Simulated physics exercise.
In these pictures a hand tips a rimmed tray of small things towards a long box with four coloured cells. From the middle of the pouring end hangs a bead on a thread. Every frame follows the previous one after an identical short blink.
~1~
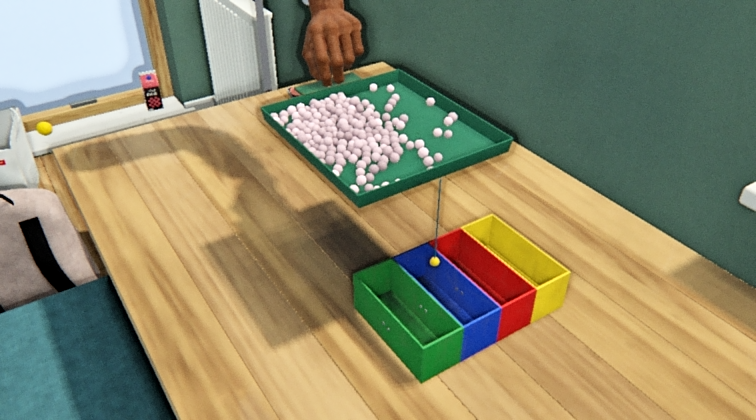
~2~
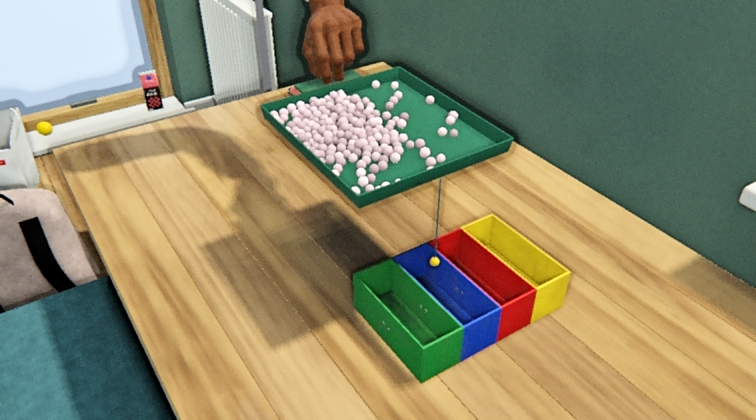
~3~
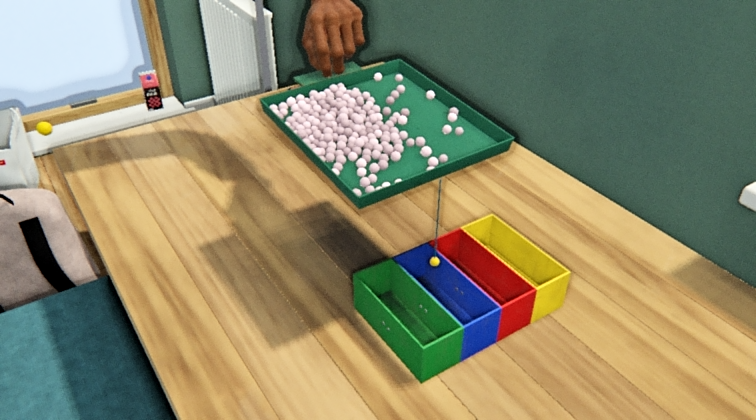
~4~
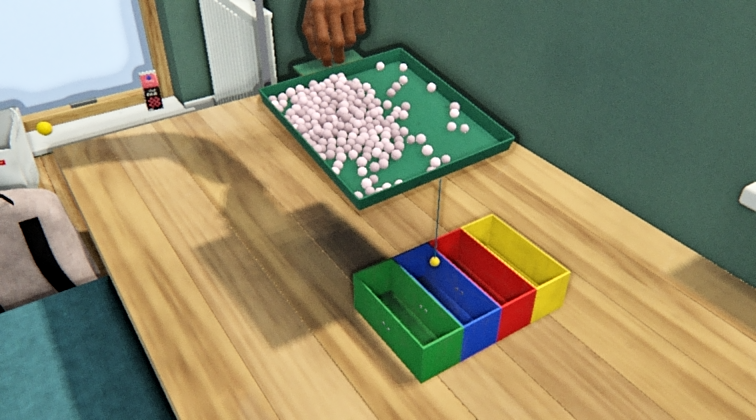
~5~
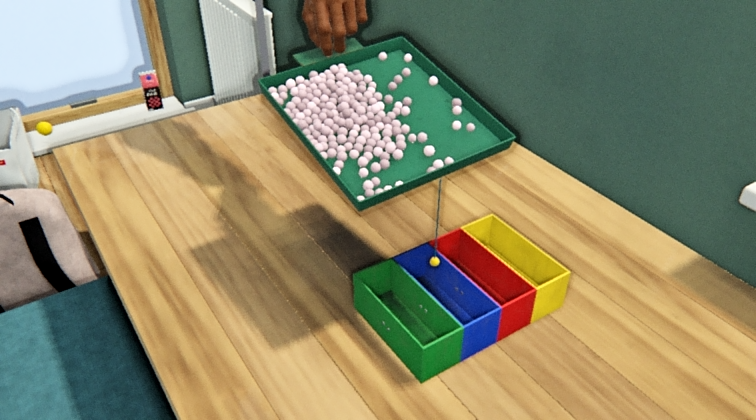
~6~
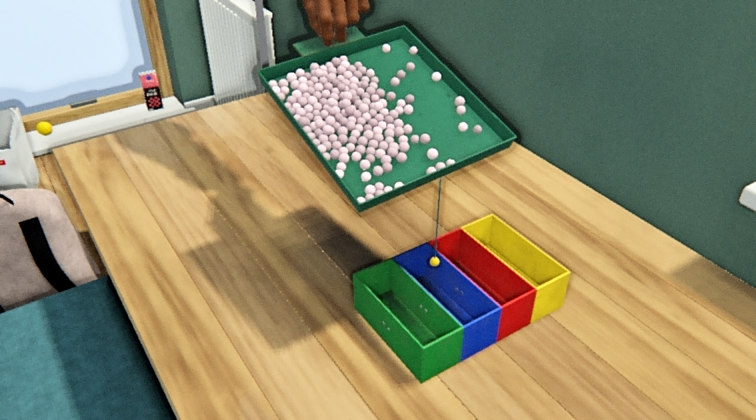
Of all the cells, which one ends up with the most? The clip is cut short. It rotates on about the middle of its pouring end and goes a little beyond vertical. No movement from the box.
The green one ends up with the most.
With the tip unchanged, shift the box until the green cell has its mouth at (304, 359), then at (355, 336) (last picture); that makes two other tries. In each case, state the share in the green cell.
About 0 per cent, then about 20 per cent.
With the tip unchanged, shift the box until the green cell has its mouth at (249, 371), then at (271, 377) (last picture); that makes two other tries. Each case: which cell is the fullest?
First try: That yellow cell; second try: The yellow one.
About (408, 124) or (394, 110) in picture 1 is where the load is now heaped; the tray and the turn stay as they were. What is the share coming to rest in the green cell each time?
First 30 %, then 30 %.
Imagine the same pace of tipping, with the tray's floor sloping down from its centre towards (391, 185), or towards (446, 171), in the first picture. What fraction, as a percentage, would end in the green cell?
30 %, give or take, and then 20 %.
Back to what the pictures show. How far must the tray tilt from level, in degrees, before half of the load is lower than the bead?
90°.
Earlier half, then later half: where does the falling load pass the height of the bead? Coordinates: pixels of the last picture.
It passes near (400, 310) first and then near (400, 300).
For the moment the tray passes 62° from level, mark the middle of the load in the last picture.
Near (394, 164).
Soon, tray tipped steeply; most on the tray; a stray few in the green cell; a small part falling or outside the box.
A while on, tray tipped past a quarter turn; a small part on the tray; about a quarter in the green cell; a small part in the blue cell; a stray few in the red cell; about two thirds falling or outside the box.
Towards the end, tray tipped past a quarter turn; about a third in the green cell; a small part in the blue cell; a small part in the red cell; about half falling or outside the box.
Finally, tray tipped past a quarter turn; about a third in the green cell; a small part in the blue cell; a small part in the red cell; none in the yellow cell; about half outside the box.
